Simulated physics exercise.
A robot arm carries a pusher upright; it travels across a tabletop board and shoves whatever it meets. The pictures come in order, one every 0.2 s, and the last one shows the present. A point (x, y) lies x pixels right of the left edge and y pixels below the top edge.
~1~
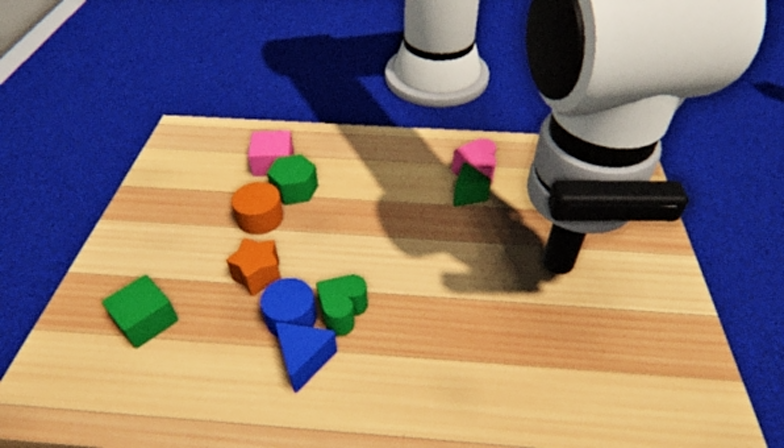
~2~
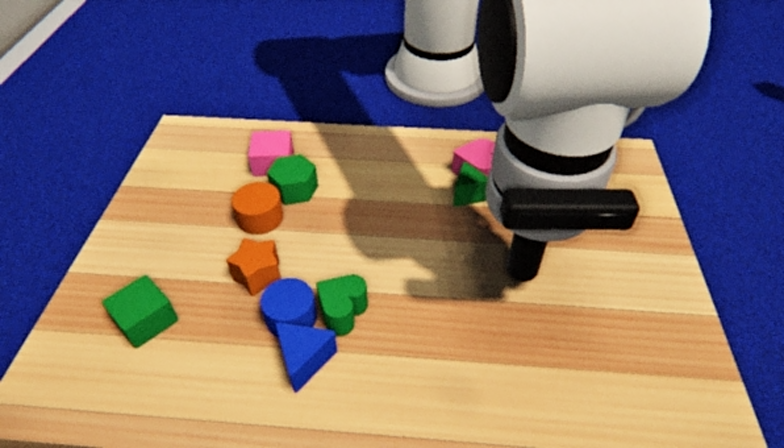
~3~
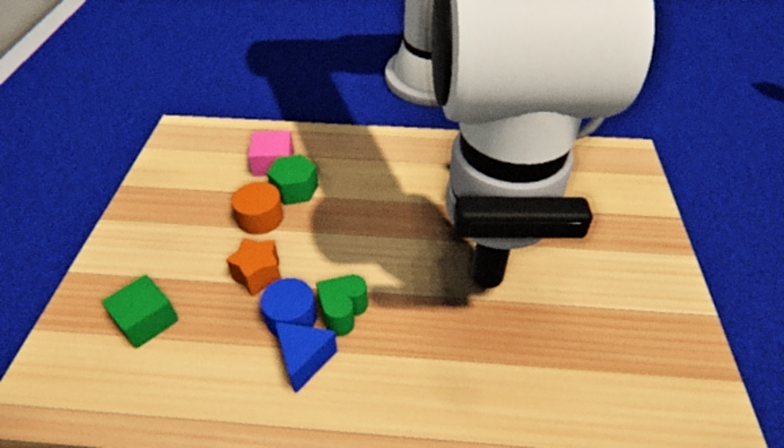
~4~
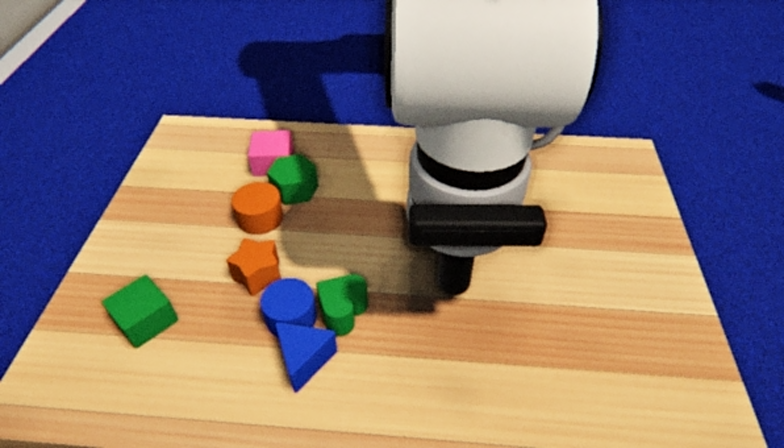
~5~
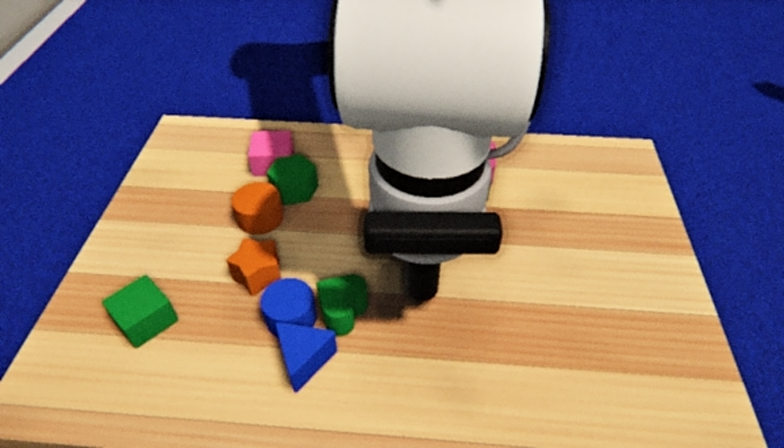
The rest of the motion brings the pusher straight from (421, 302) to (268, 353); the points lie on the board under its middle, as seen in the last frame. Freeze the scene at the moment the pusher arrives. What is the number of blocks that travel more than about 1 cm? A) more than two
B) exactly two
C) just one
Letter A.
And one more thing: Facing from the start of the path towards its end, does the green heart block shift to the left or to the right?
Well, taking the path from its start to its end as straight ahead, the green heart block moves to the right.
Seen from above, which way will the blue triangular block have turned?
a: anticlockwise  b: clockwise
Answer: A.
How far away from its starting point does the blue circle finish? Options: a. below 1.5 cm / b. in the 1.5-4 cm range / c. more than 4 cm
My pick is b.
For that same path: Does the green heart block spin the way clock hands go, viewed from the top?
Going by the path, yes.
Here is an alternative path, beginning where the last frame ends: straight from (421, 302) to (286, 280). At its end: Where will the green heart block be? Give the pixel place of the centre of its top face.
The middle of its upper face will lie at (273, 291).
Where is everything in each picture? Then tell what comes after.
Pusher tip at (558, 264); block tops, orange star-shaped block at (253, 255); blue circle at (287, 298); blue triangular block at (300, 342); green heart block at (340, 293), in the first picture.
Pusher at (522, 271); blocks unchanged, in the second picture.
Pusher at (487, 277); blocks unchanged, in the third picture.
Pusher at (454, 284); blocks unchanged, in the fourth picture.
Pusher at (422, 290); orange star-shaped block at (253, 255); blue circle at (287, 298); blue triangular block at (300, 342); green heart block at (340, 293), in the fifth picture.
On the path given first. One third of the way, pusher at (372, 307); green heart block at (334, 293).
Two thirds of the way, pusher at (319, 324); blue circle at (255, 295); blue triangular block at (296, 346); green heart block at (308, 290), turned 40° clockwise.
At the end, pusher at (265, 341); orange star-shaped block in place; blue circle at (250, 293); blue triangular block at (272, 366), turned 25° anticlockwise; green heart block at (304, 291), turned 55° clockwise.
